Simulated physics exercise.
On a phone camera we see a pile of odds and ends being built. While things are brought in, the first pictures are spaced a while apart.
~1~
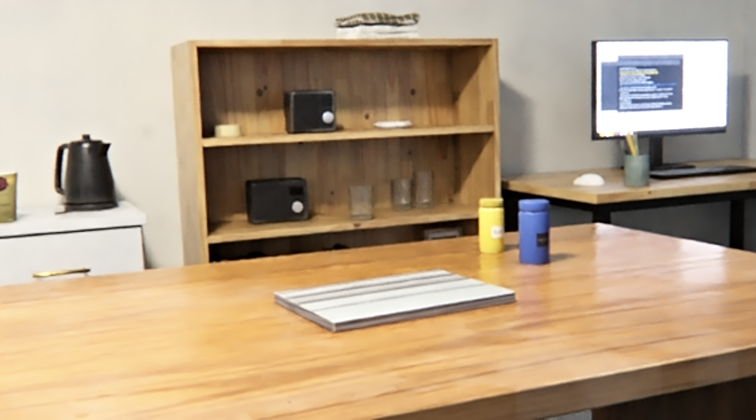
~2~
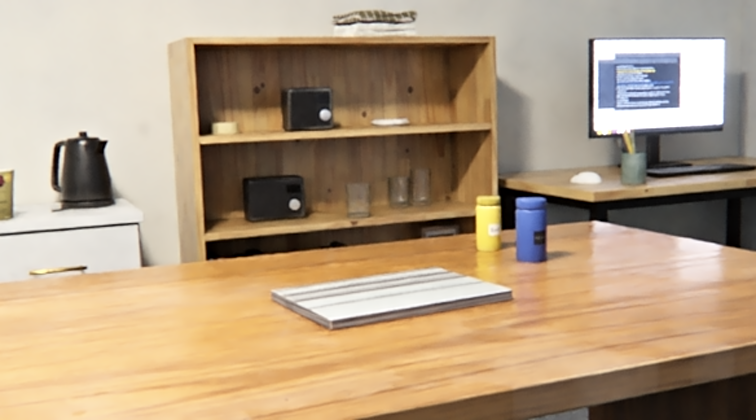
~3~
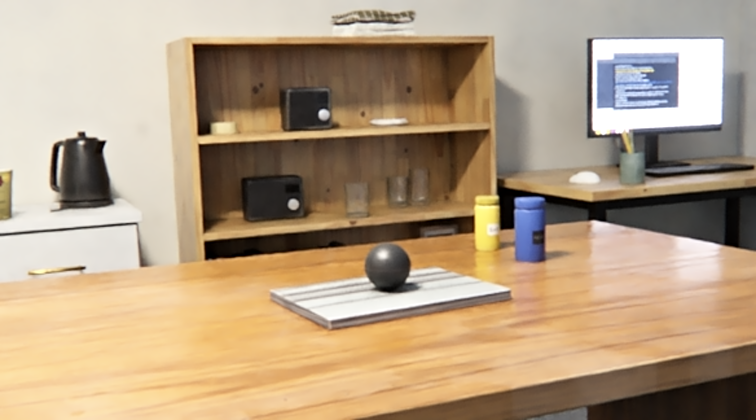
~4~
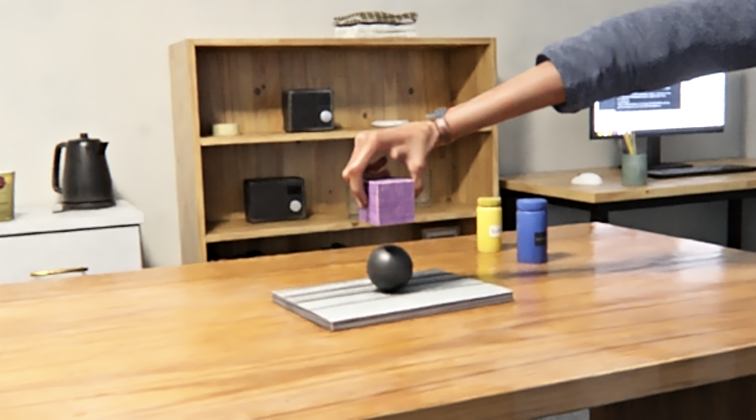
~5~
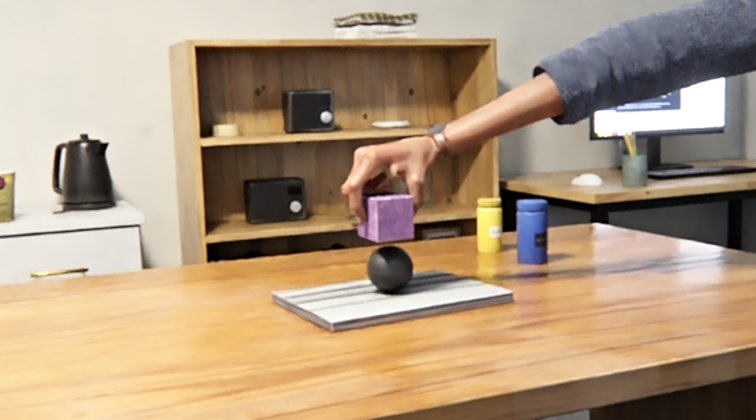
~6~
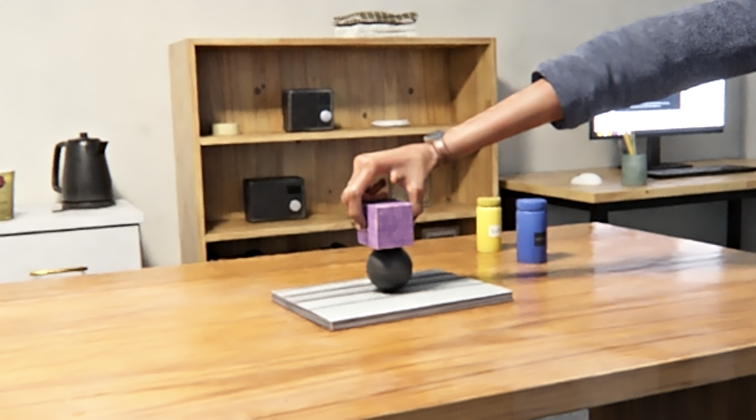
In a room with a wooden table before an open shelf, a slightly shaky camera looks across the tabletop, with a kettle at left and a lit monitor at right. A striped grey board lies mid-table, yellow and blue shakers behind it to the right. A black ball appears on the board, then a hand from the right lowers a purple block onto it, still gripping it.
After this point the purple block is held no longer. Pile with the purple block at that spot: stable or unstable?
Unstable.
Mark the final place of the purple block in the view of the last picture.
About (308, 281).
Then, 0.40 s past the last view, purple block rocked 45° from its first pose near (359, 234).
Then, 0.50 s past the last view, purple block now fallen.
Finally, fallen, purple block; the other 4 still in place. Final places as the last picture's camera would see them, purple block near (308, 281). The pile comes apart.
